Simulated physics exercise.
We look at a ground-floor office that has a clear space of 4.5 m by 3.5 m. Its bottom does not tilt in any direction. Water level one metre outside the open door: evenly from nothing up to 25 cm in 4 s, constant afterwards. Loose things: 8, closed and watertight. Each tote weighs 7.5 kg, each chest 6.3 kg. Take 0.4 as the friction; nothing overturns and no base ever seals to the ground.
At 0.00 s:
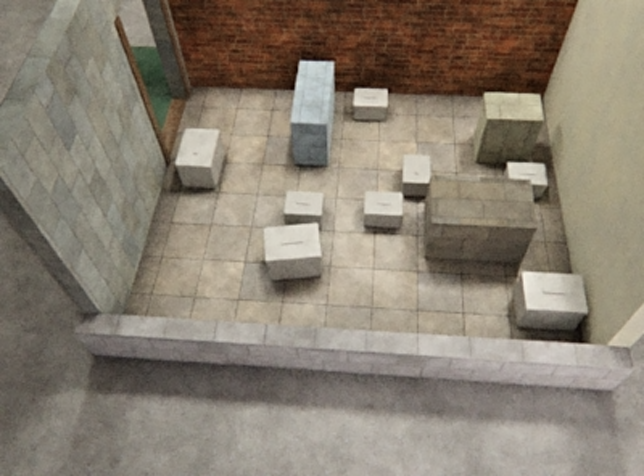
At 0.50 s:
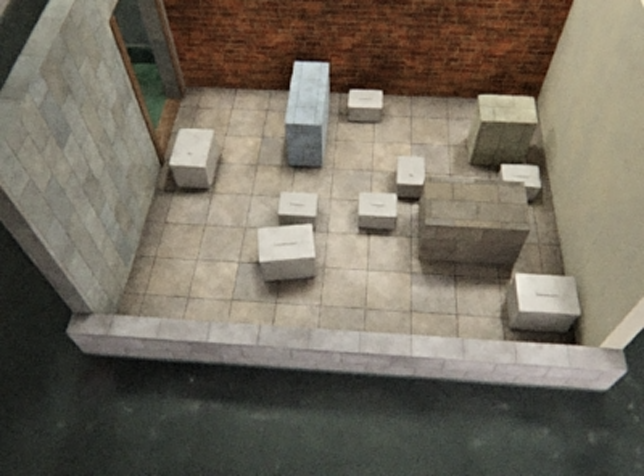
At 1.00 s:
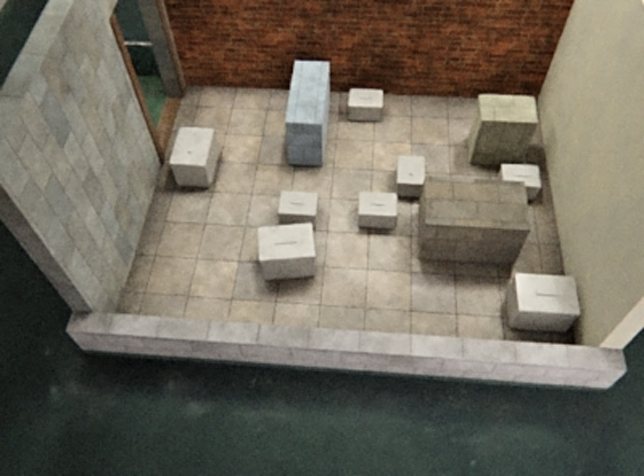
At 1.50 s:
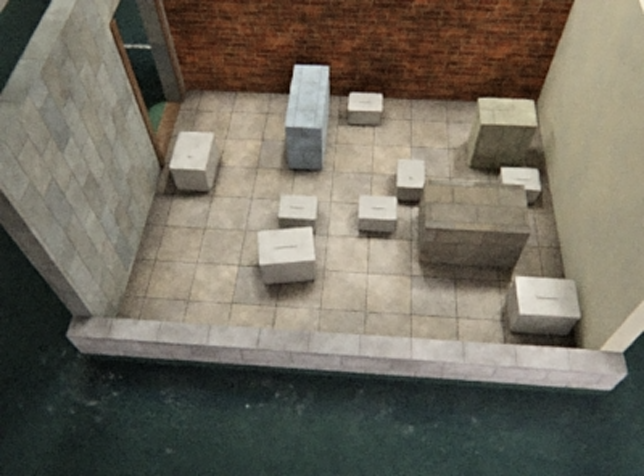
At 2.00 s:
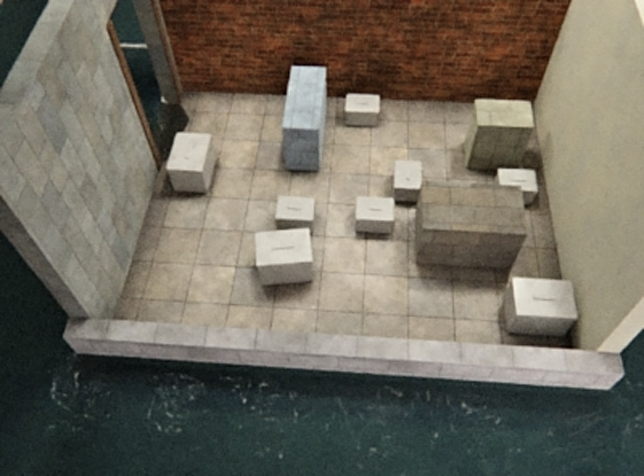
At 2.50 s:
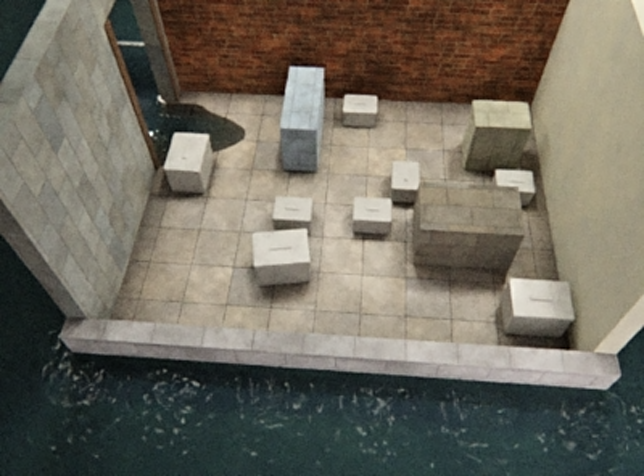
Ground-floor office with a brick back wall, dark water rising outside and spreading in through the left doorway as scattered boxes stay still.
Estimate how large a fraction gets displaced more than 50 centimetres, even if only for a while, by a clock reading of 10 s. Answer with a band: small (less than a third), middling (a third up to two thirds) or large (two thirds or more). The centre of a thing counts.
Middling.
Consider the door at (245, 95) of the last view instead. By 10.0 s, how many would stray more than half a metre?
In that case the number is 4.
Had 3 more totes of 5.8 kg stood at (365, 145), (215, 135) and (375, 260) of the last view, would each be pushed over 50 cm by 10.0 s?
So, in the order asked, it's not far enough, too far and too far.
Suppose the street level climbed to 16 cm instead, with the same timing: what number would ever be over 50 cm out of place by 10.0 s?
So the tally would be 3.
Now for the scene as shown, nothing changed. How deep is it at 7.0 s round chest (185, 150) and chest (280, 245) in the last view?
Some 3 cm at the first, some 10 cm at the second.
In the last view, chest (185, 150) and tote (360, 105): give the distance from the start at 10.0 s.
They sit 120 cm and 40 cm away, in the order given.
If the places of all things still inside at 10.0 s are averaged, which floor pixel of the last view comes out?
(422, 236).
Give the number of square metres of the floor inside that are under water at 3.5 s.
Roughly 2.5 m2.
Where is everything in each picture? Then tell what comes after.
The first picture shows a tote at (371, 97), on the bottom; a chest at (554, 292) rests on the ground; water covers 0.0 m2; 0 of 8 have shifted.
The second picture shows a tote at (365, 99) rests on the ground; a chest at (547, 294) rests on the ground; 0.0 m2 under water; 0 of 8 have shifted.
The third picture shows a tote at (366, 98), on the bottom; a chest at (547, 293), on the bottom; water covers 0.0 m2; 0 of 8 have shifted.
The fourth picture shows a tote at (365, 102) rests on the ground; a chest at (547, 297) rests on the ground; 0.0 m2 under water; 0 of 8 have shifted.
The fifth picture shows a tote at (362, 103) rests on the ground; a chest at (544, 297) rests on the ground; 0.1 m2 under water; 0 of 8 have shifted.
The sixth picture shows a tote at (360, 104), on the bottom; a chest at (541, 298) rests on the ground; water covers 0.6 m2; 0 of 8 have shifted.
After 3.5 s 0 of 8 are over 50 cm from their spots; 0 afloat.
After 4.5 s 1 of 8 are over 50 cm from their spots; 0 afloat.
After 7.0 s 3 of 8 are over 50 cm from their spots; 2 afloat.
After 10.0 s 3 of 8 are over 50 cm from their spots, and 3 have been at some point; 5 afloat.
